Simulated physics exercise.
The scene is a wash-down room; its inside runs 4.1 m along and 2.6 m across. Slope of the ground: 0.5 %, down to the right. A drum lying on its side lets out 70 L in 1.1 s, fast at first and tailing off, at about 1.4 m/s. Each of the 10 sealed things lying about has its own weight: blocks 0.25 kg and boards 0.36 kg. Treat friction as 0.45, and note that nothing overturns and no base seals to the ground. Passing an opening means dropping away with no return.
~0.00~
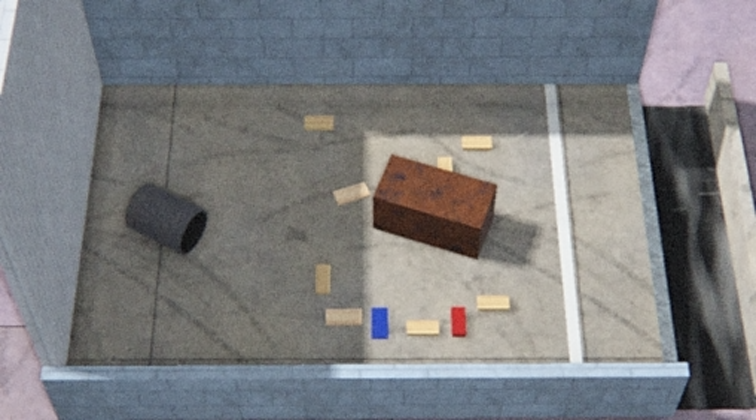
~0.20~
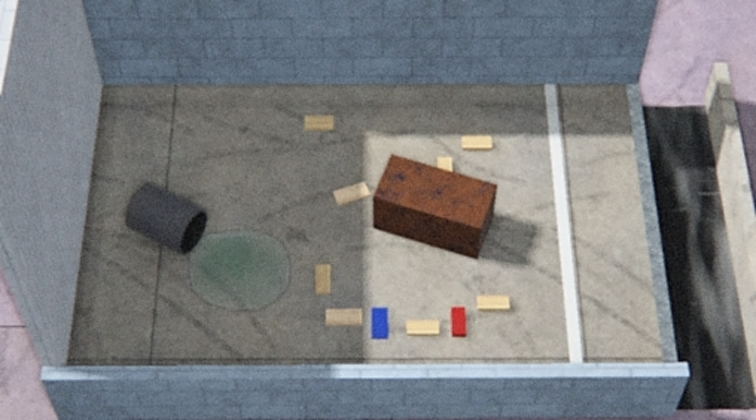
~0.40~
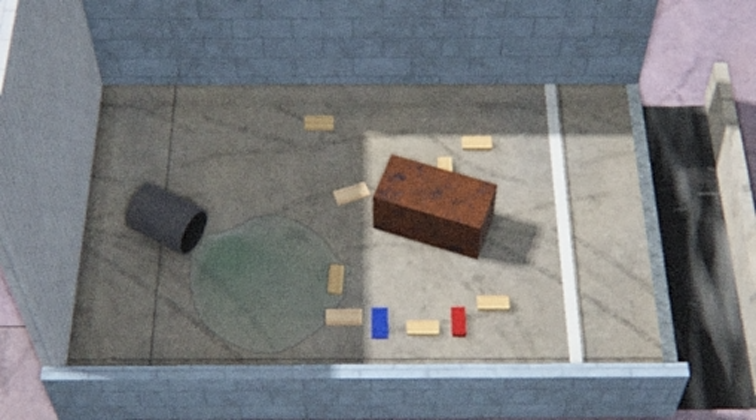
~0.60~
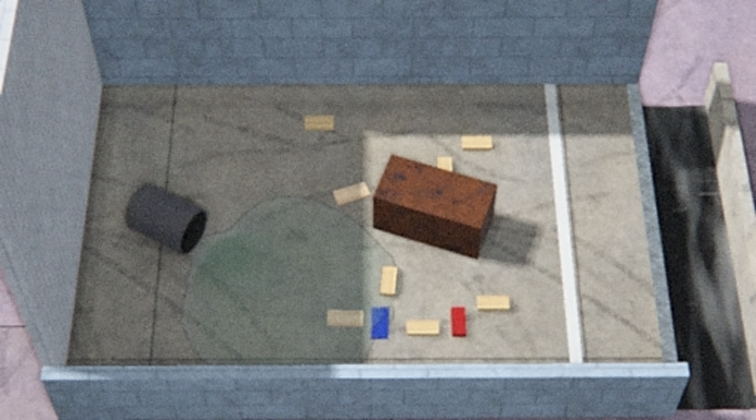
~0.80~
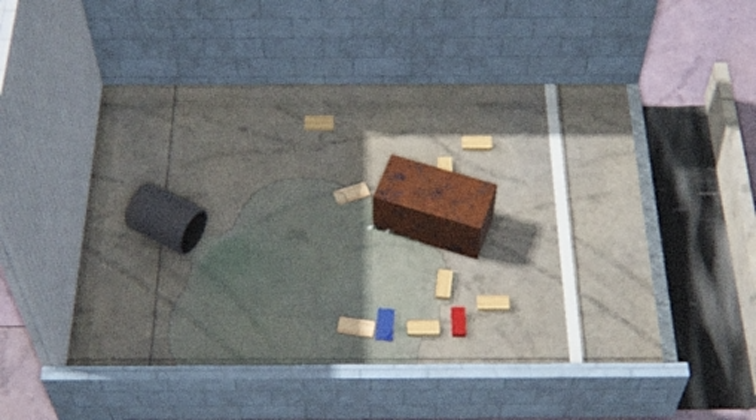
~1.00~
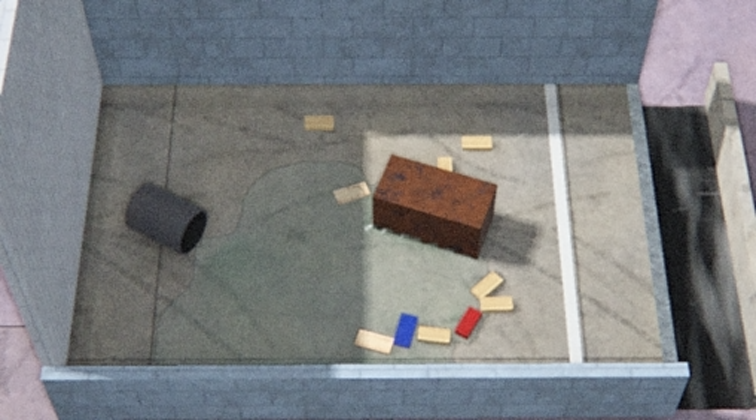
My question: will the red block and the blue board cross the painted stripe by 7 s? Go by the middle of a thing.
It looks as if the red block ends up beyond it, while the blue board ends up beyond it.
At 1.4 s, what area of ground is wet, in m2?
The covered patch comes to about 3.5 m2.
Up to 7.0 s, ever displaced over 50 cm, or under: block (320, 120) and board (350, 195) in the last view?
Taking them one at a time, I'd say not as far, then further.
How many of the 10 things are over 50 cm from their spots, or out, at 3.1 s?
7 in all.
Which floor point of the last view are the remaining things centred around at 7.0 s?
Roughly at (402, 142).
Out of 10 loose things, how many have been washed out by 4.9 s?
It comes to 6.
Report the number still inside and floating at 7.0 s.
My tally comes to 0.
After 1.4 s the red block is near (537, 345), 0.6 m from its start, aground; the blue board is near (462, 341), 0.6 m from its start, afloat; 0 of 10 are over the mark; 4 afloat.
After 3.1 s the red block has gone out; the blue board has gone out; 6 of 10 are over the mark; 1 afloat.
After 4.9 s the red block has gone out; the blue board has gone out; 6 of 10 are over the mark; 0 afloat.
After 7.0 s the red block has gone out; the blue board has gone out; 6 of 10 are over the mark; 0 afloat.
